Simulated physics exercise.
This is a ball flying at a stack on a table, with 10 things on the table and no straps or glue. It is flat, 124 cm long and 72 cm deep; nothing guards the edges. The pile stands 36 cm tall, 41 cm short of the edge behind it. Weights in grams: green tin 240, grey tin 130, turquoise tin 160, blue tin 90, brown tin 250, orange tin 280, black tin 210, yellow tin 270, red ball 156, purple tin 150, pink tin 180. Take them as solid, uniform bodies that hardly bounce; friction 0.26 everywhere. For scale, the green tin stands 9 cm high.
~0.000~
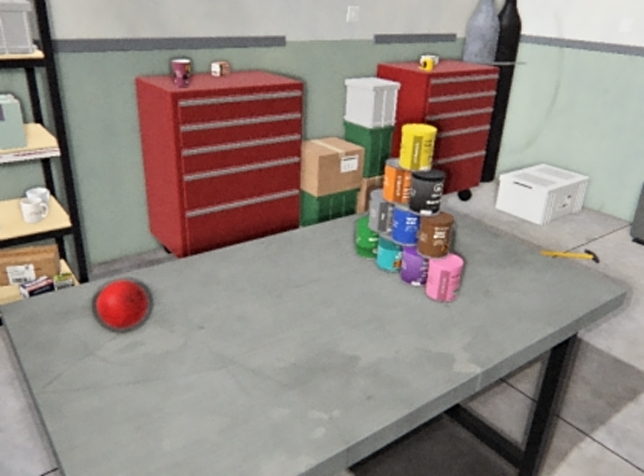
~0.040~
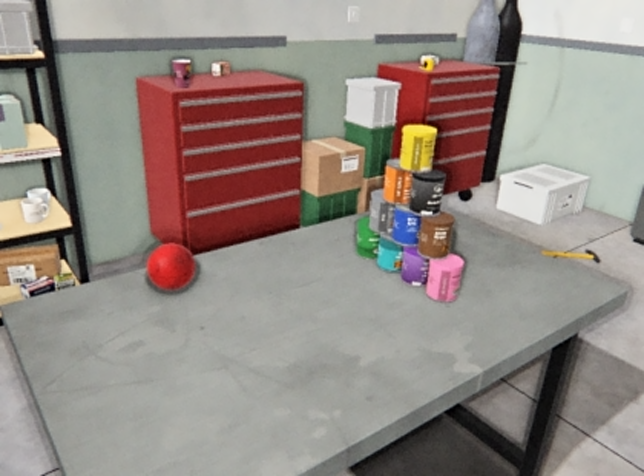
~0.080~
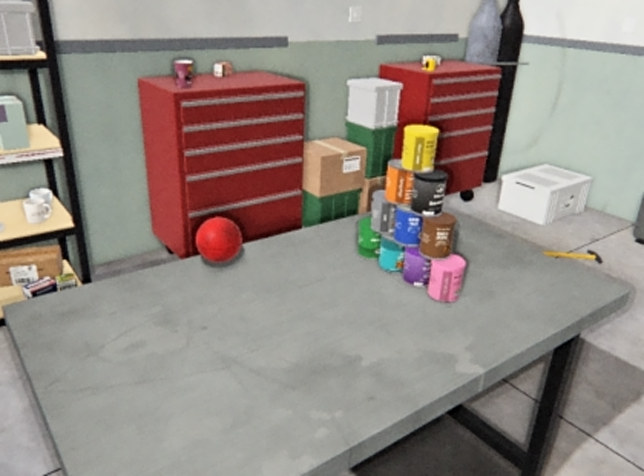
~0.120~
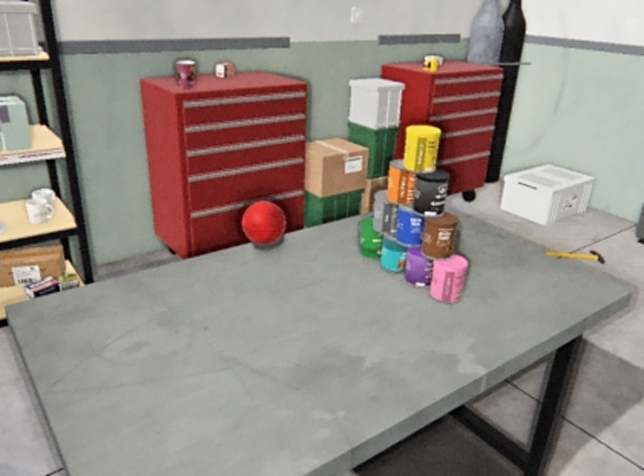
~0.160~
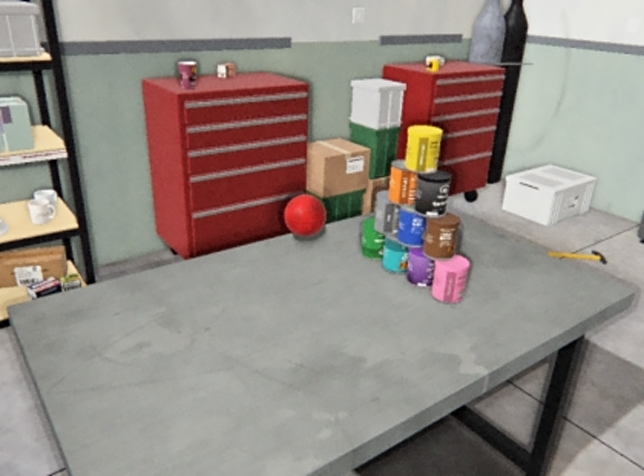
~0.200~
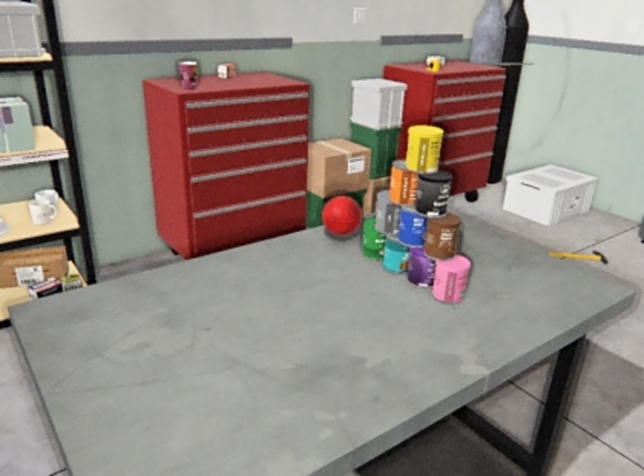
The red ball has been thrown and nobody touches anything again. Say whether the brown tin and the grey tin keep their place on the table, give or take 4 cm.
The brown tin leaves its spot and the grey tin stays put.
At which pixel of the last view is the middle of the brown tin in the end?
Near (487, 262).
After 0.30 s, 2 cm to the stack; red ball near (416, 246).
After 0.40 s, red ball near (418, 283); brown tin slid 6 cm near (460, 231).
After 0.60 s, red ball near (417, 286); brown tin on its side near (475, 263); black tin slid 2 cm.
At rest (1.1 s), tipped over on the table, brown tin; the other 9 in place, give or take 4 cm. Seen from the same camera at the end, brown tin near (487, 262), grey tin near (391, 213).
